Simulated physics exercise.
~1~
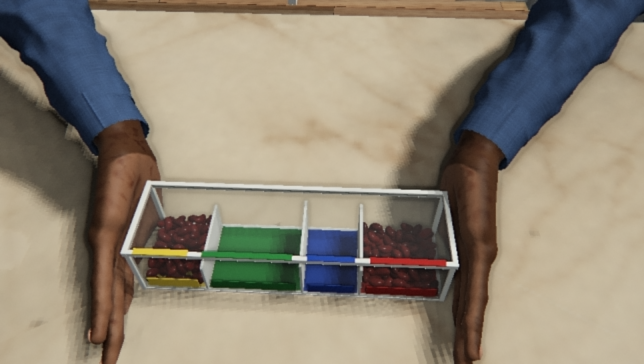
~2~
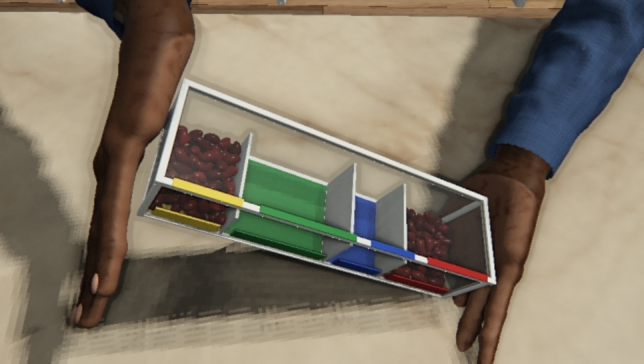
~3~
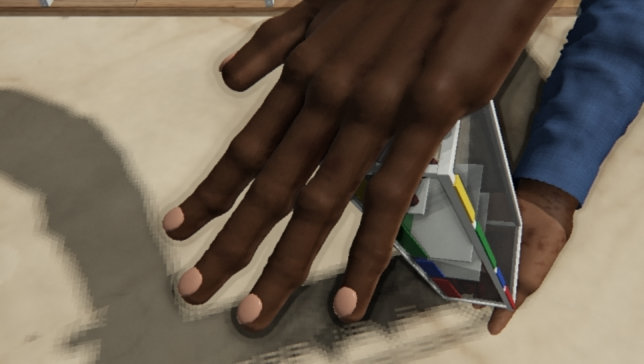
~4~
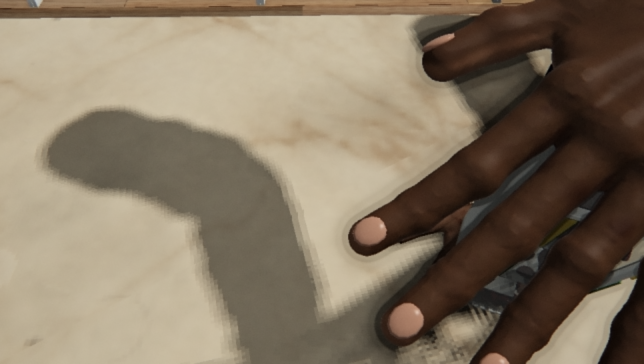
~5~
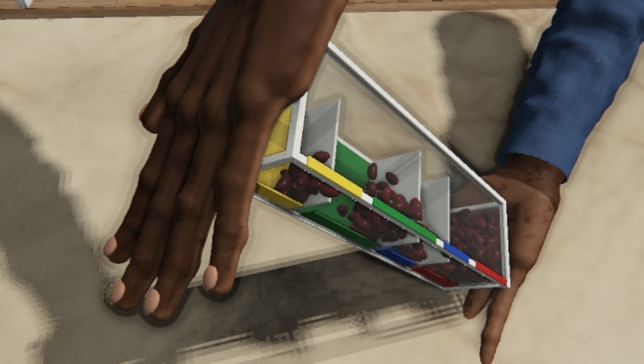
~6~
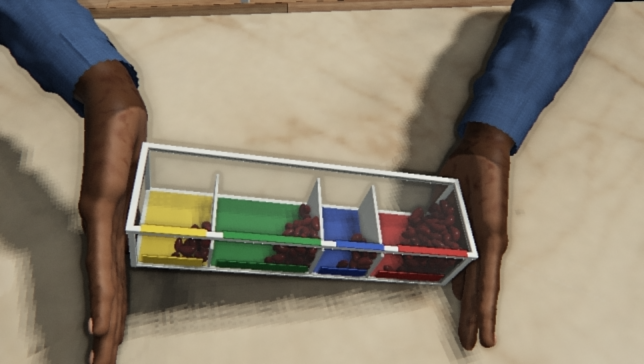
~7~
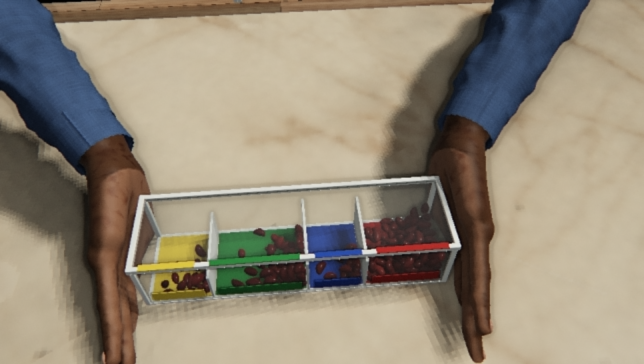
On a marble surface, two hands tip a clear box upright and back, spreading beans rightward.
